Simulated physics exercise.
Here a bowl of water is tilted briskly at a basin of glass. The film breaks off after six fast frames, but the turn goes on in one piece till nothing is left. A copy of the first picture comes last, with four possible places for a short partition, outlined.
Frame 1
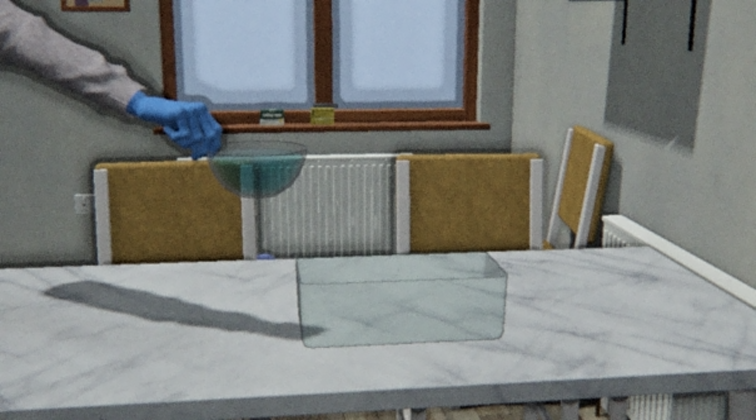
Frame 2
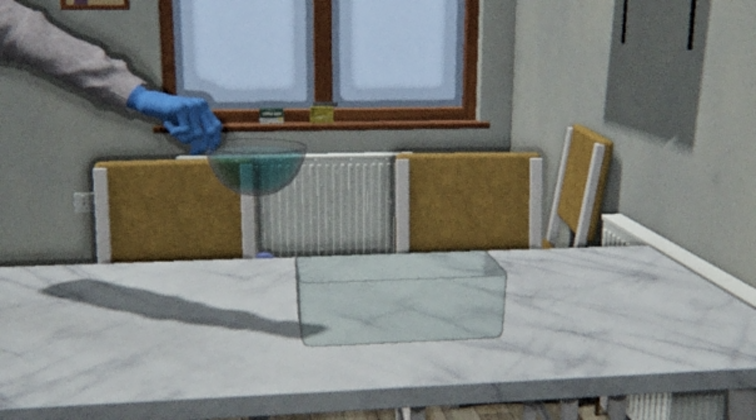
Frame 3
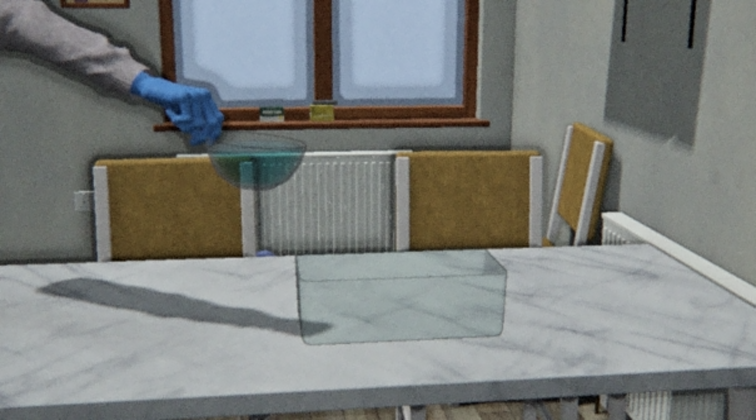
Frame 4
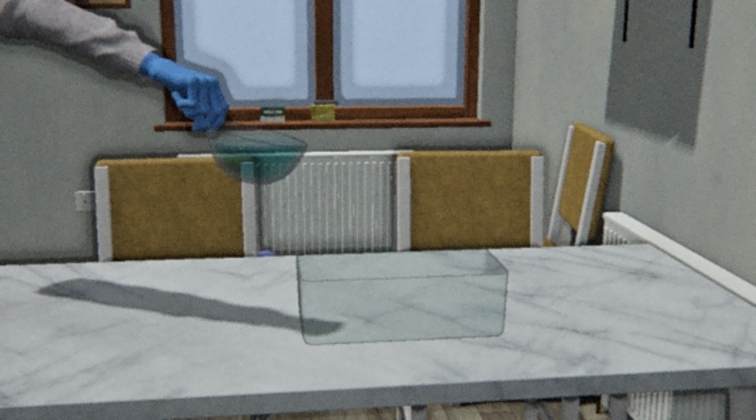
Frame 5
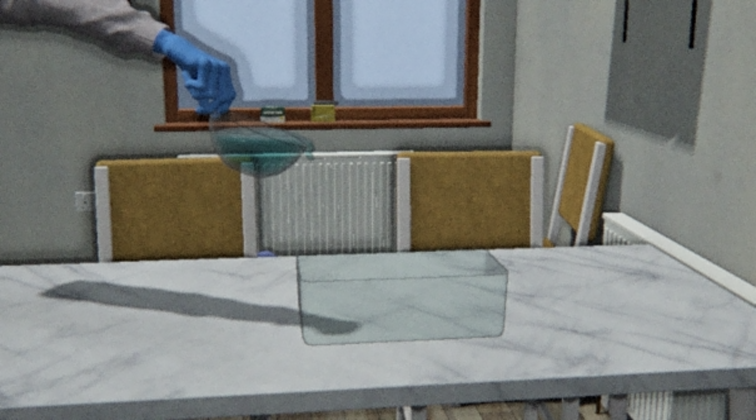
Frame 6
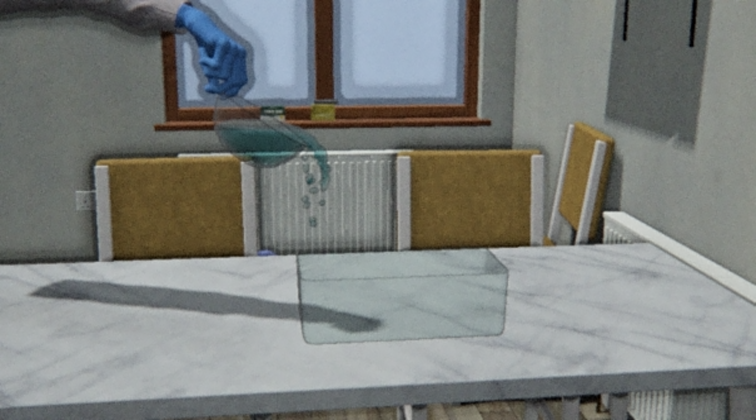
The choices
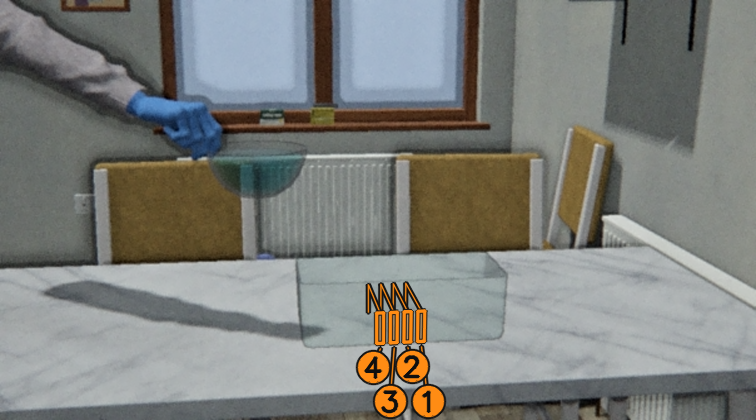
In the video, a blue-gloved hand holds a clear bowl of bluish-green water above and left of a glass basin on a marble table, then tilts it rightward until water runs over the lip and separates into drops.
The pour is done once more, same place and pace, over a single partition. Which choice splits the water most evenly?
Best: 3.
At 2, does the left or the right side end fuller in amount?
The left one.
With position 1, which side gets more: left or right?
More ends on the left.
In orange, 1 at (421, 346); 2 at (407, 347); 3 at (394, 347); 4 at (380, 348).
With 1, about 93 % ends left of the wall and 4 % right of it; 3 % is lost outside.
With 2, about 81 % ends left of the wall and 16 % right of it; 3 % is lost outside.
With 3, about 46 % ends left of the wall and 52 % right of it.
With 4, about 20 % ends left of the wall and 78 % right of it.
